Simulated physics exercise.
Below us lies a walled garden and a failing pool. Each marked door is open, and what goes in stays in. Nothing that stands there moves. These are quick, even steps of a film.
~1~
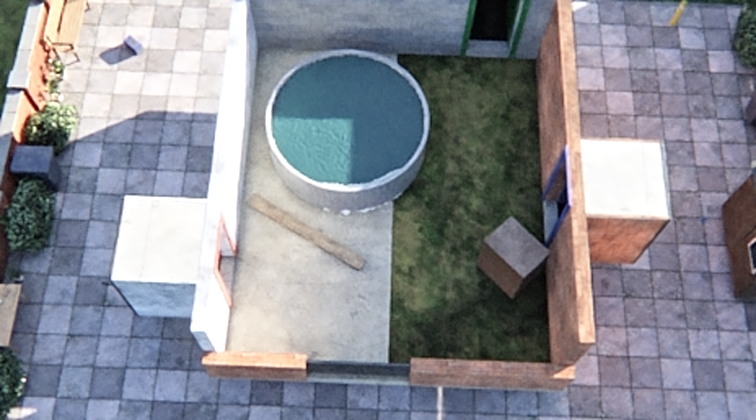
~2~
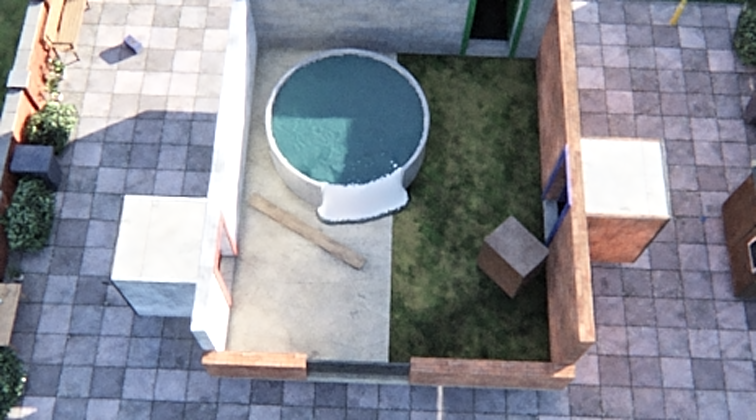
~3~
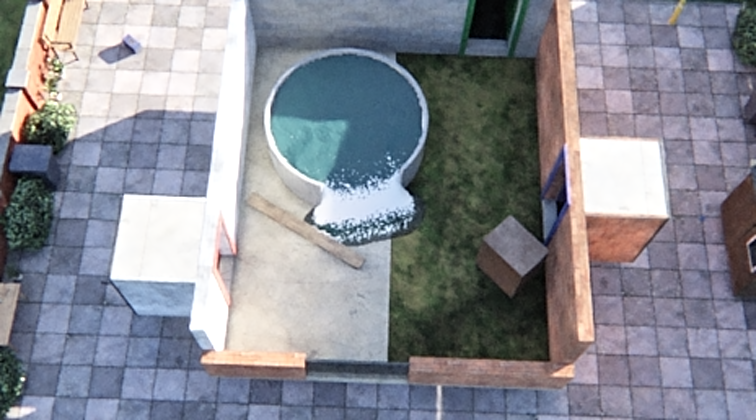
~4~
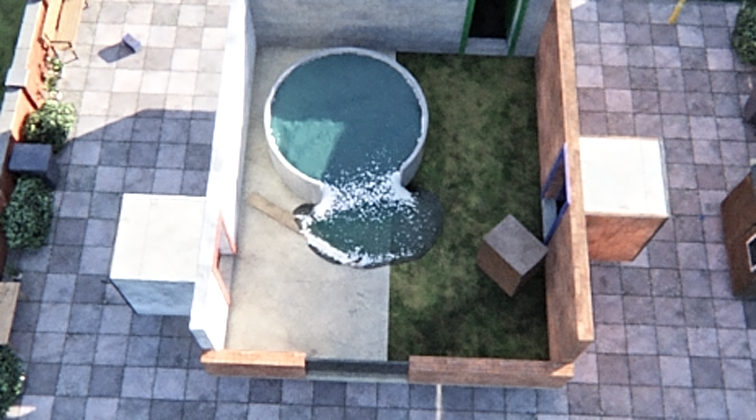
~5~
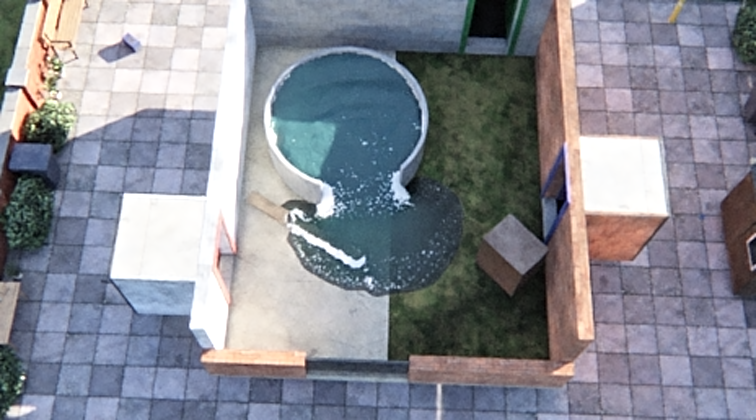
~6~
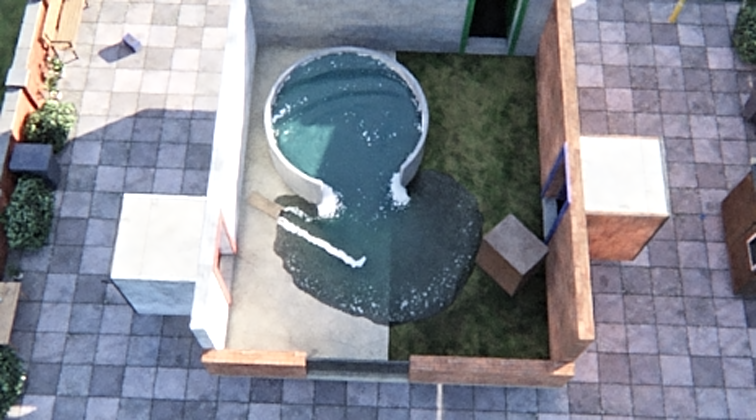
A walled garden, half pale concrete and half grass, is seen from high above, with grey paving outside its walls. A round pool of blue-green water stands at the upper left, a wooden plank lying below it and a brown box to the right. Water bursts from the pool's lower side in white foam, then spreads darkly over plank, concrete and grass, reaching the box, while the camera stays still.
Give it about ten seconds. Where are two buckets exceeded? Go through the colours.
One by one: The green door holds within the limit; the red door floods; the blue door holds within the limit.
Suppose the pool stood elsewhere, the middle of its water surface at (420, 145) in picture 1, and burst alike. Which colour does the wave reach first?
The blue door.
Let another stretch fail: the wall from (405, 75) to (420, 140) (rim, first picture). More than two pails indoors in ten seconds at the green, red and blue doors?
Then: The green one is over, the red one takes more, the blue one is over.
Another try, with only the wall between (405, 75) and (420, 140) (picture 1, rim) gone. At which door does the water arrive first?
First comes the one in green.
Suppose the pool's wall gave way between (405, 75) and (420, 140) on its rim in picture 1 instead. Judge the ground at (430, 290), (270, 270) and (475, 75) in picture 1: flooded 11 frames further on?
In that order: Not flooded, no water, under water.
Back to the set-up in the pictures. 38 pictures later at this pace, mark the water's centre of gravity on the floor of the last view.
Close to (380, 227).
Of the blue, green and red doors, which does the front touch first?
The one in red.
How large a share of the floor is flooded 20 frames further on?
Some 65 per cent.
A moment on, water covers 50 % of the floor; the green door not reached, the red door wet at the sill, nothing in, the blue door not reached.
Next, water covers 55 % of the floor; the green door not reached, the red door wet at the sill, nothing in, the blue door not reached.
Then, water covers 65 % of the floor; the green door not reached, the red door under two buckets in, the blue door wet at the sill, nothing in.
Later, water covers 90 % of the floor; the green door not reached, the red door far over two buckets in, the blue door wet at the sill, nothing in.
In the end, water covers 100 % of the floor; the green door wet at the sill, nothing in, the red door far over two buckets in, the blue door wet at the sill, nothing in.
